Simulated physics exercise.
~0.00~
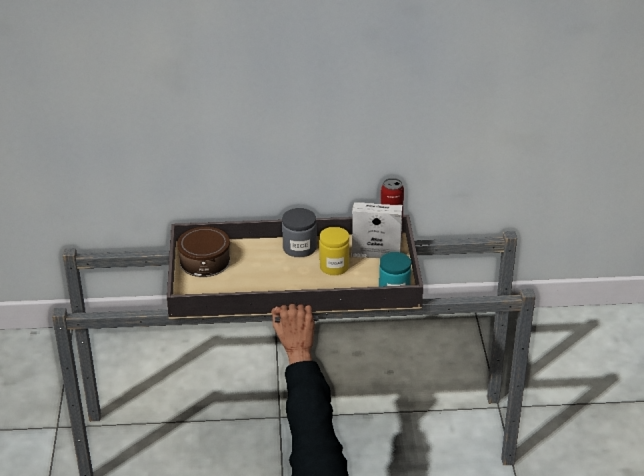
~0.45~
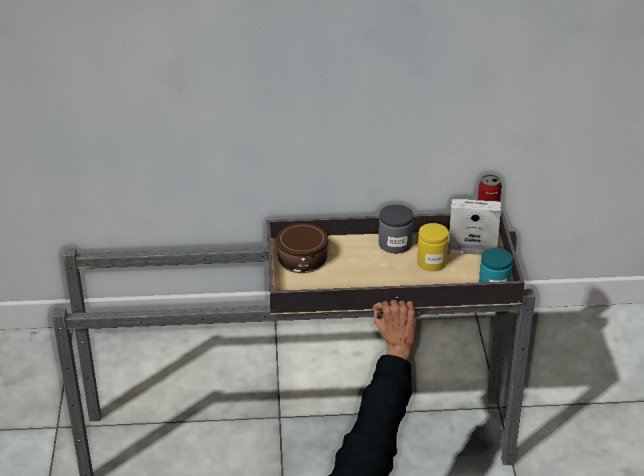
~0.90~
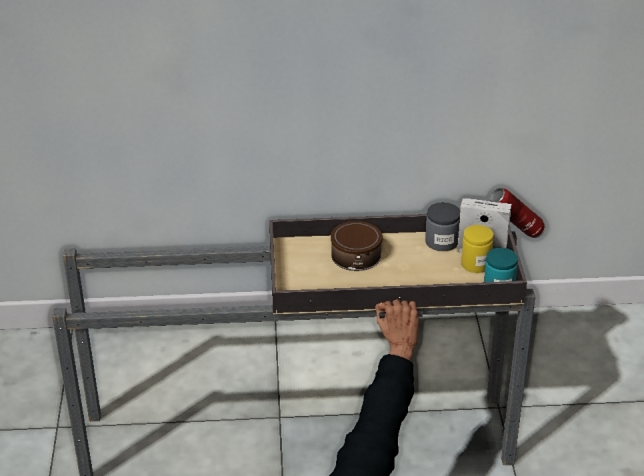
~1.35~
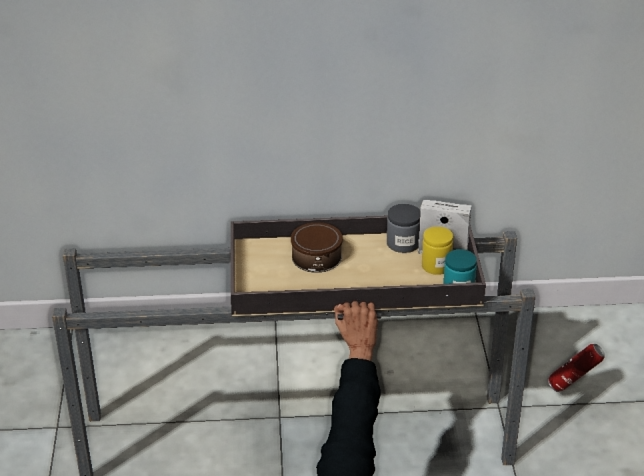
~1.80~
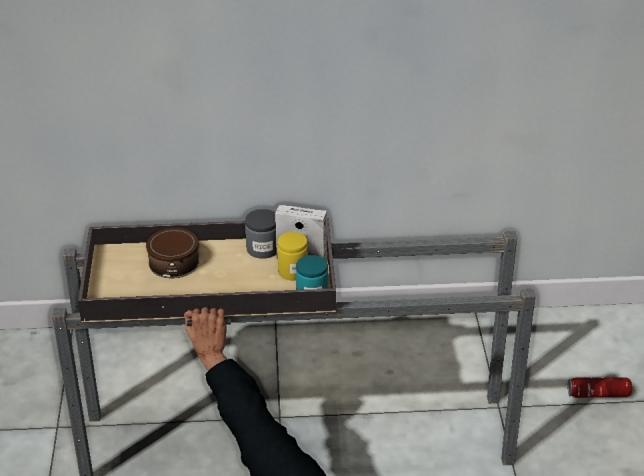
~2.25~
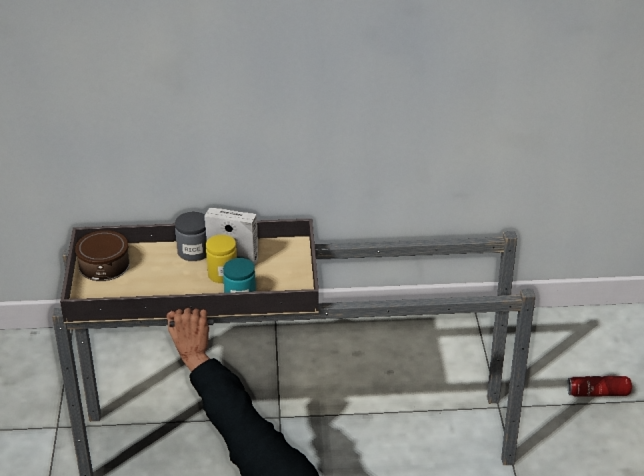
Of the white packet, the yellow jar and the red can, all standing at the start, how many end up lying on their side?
One of them does. The red can ends up lying on its side on the floor, to the right of the metal stand.
